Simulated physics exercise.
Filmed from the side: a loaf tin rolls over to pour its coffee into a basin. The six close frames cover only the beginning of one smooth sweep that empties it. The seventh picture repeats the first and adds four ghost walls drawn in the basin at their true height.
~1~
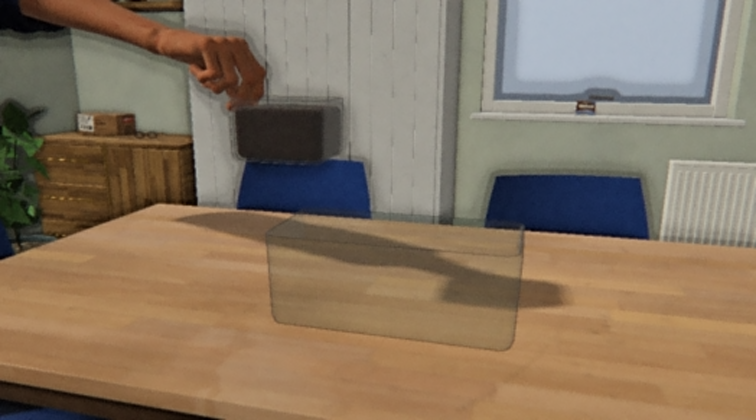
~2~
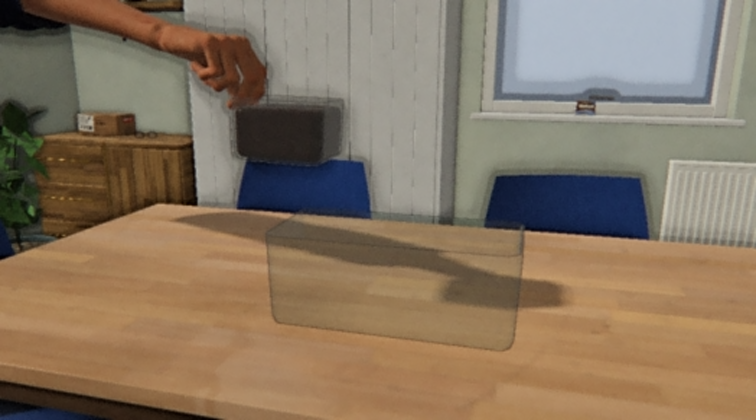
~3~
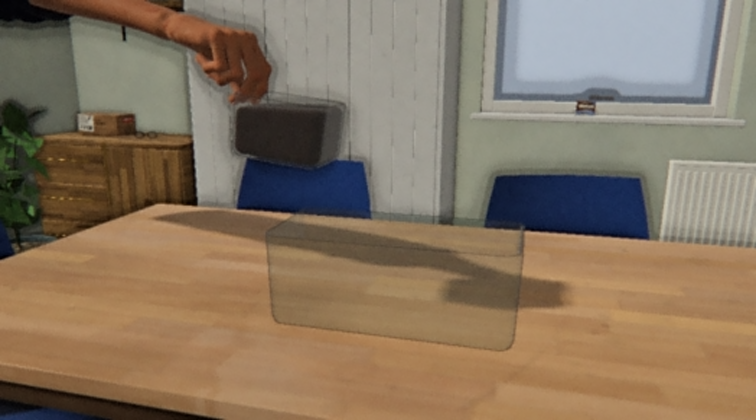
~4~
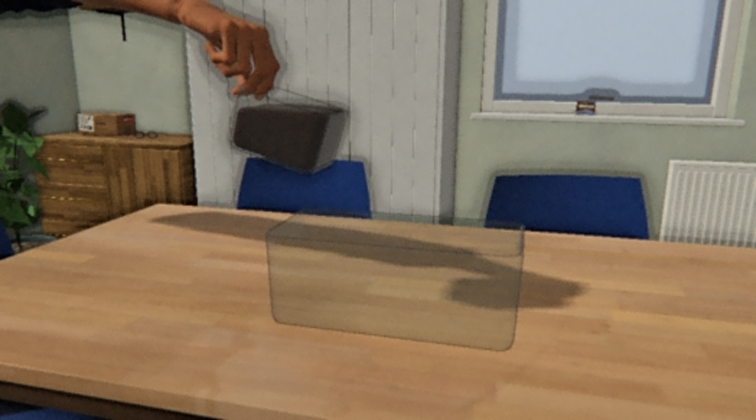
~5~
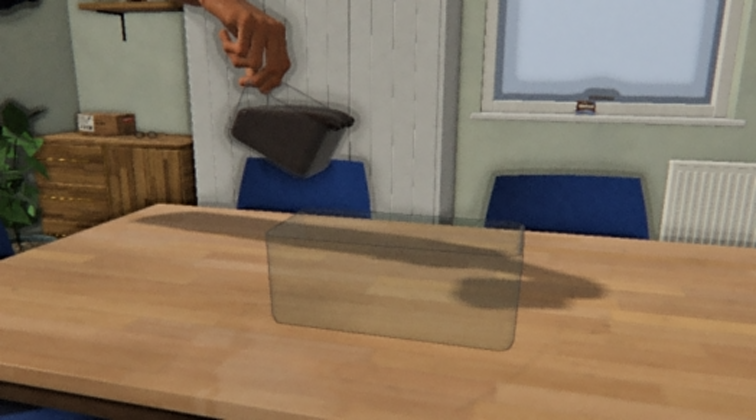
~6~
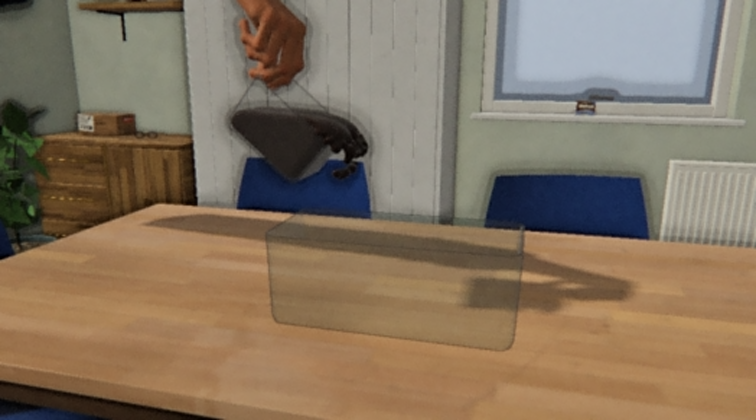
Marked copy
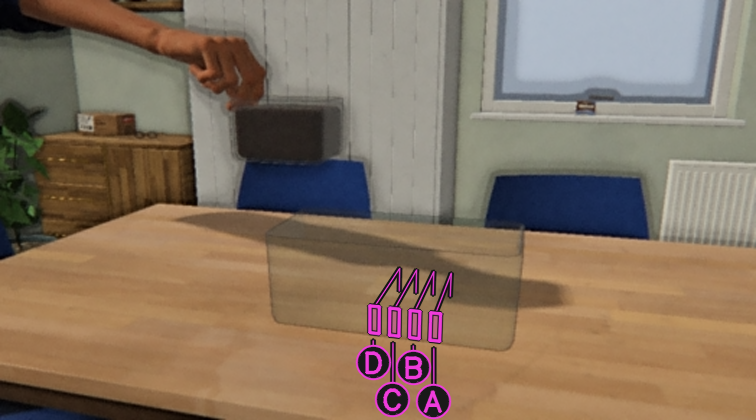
A hand above a clear basin tilts a dark tin until coffee passes its lip.
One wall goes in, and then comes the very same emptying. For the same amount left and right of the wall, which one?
Place D.
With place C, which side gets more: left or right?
More ends on the left.
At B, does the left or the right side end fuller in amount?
The left one.
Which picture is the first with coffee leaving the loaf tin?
Picture 5.
On the marked copy, A at (433, 348); B at (413, 345); C at (393, 342); D at (373, 340).
For place A, about 86 % ends left of the wall and 13 % right of it.
For place B, about 88 % ends left of the wall and 12 % right of it.
For place C, about 78 % ends left of the wall and 20 % right of it.
For place D, about 47 % ends left of the wall and 52 % right of it.
